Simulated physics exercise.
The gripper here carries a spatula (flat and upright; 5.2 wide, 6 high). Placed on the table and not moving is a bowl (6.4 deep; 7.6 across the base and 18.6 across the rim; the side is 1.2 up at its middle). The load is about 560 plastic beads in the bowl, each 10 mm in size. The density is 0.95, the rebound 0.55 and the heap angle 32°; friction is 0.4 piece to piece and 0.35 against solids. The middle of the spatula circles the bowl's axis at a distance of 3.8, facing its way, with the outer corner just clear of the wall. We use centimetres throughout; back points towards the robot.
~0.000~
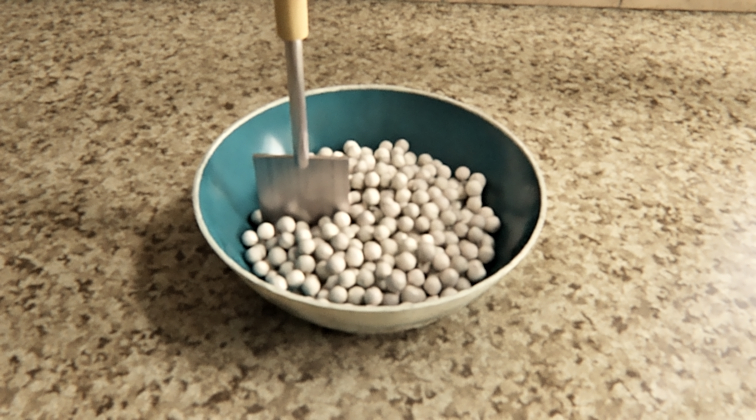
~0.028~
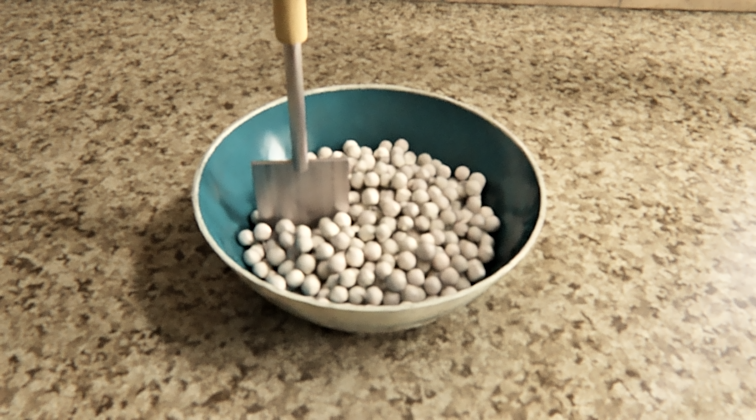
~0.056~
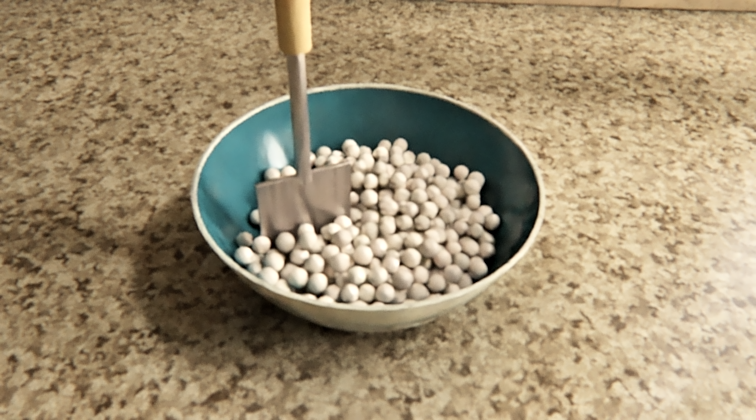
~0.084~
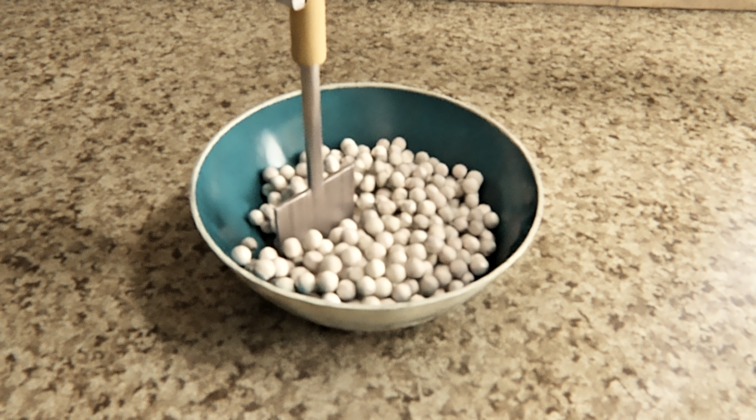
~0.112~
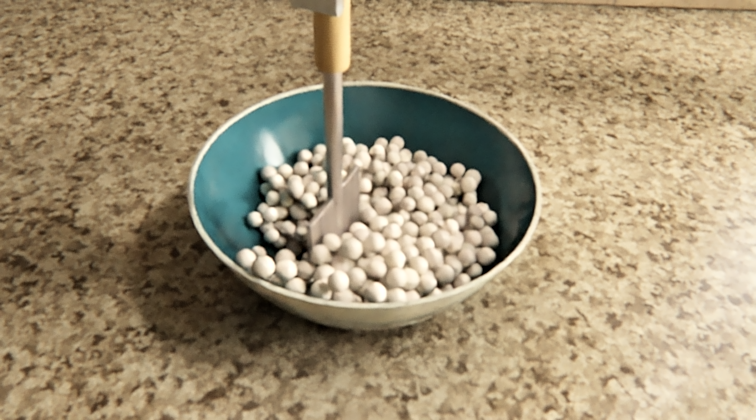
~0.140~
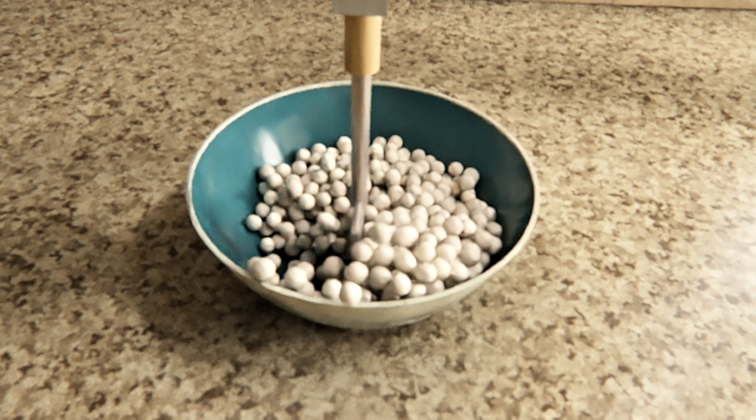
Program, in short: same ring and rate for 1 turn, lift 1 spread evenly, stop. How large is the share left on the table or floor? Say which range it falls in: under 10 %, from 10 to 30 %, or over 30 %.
It falls from 10 to 30 %.
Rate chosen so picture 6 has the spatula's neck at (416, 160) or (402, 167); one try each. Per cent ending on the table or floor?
Around 35 and 30 per cent respectively.
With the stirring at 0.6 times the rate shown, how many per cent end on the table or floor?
Close to 5 in a hundred.
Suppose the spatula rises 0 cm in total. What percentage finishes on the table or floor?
About 20 percent.
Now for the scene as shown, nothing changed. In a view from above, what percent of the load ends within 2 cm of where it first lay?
About 5 %.
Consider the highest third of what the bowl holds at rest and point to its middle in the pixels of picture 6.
I'd put it at about (302, 245).
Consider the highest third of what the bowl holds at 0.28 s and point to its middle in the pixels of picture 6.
Around (456, 154).
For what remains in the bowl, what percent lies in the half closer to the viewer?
Roughly 60 per cent.
After 0.28 s, 190° round, highest piece 10 above the table; 534 in the bowl, 4 on the table or floor, 21 in flight or on the tool.
After 0.43 s, 294° round, highest piece 9 above the table; 487 in the bowl, 45 on the table or floor, 27 in flight or on the tool.
After 0.70 s, 0° round, highest piece 6 above the table; 472 in the bowl, 87 on the table or floor.
After 1.40 s, 0° round, highest piece 6 above the table; 472 in the bowl, 87 on the table or floor.
At rest, 472 in the bowl, 87 on the table or floor. That is 16 % on the table or floor.
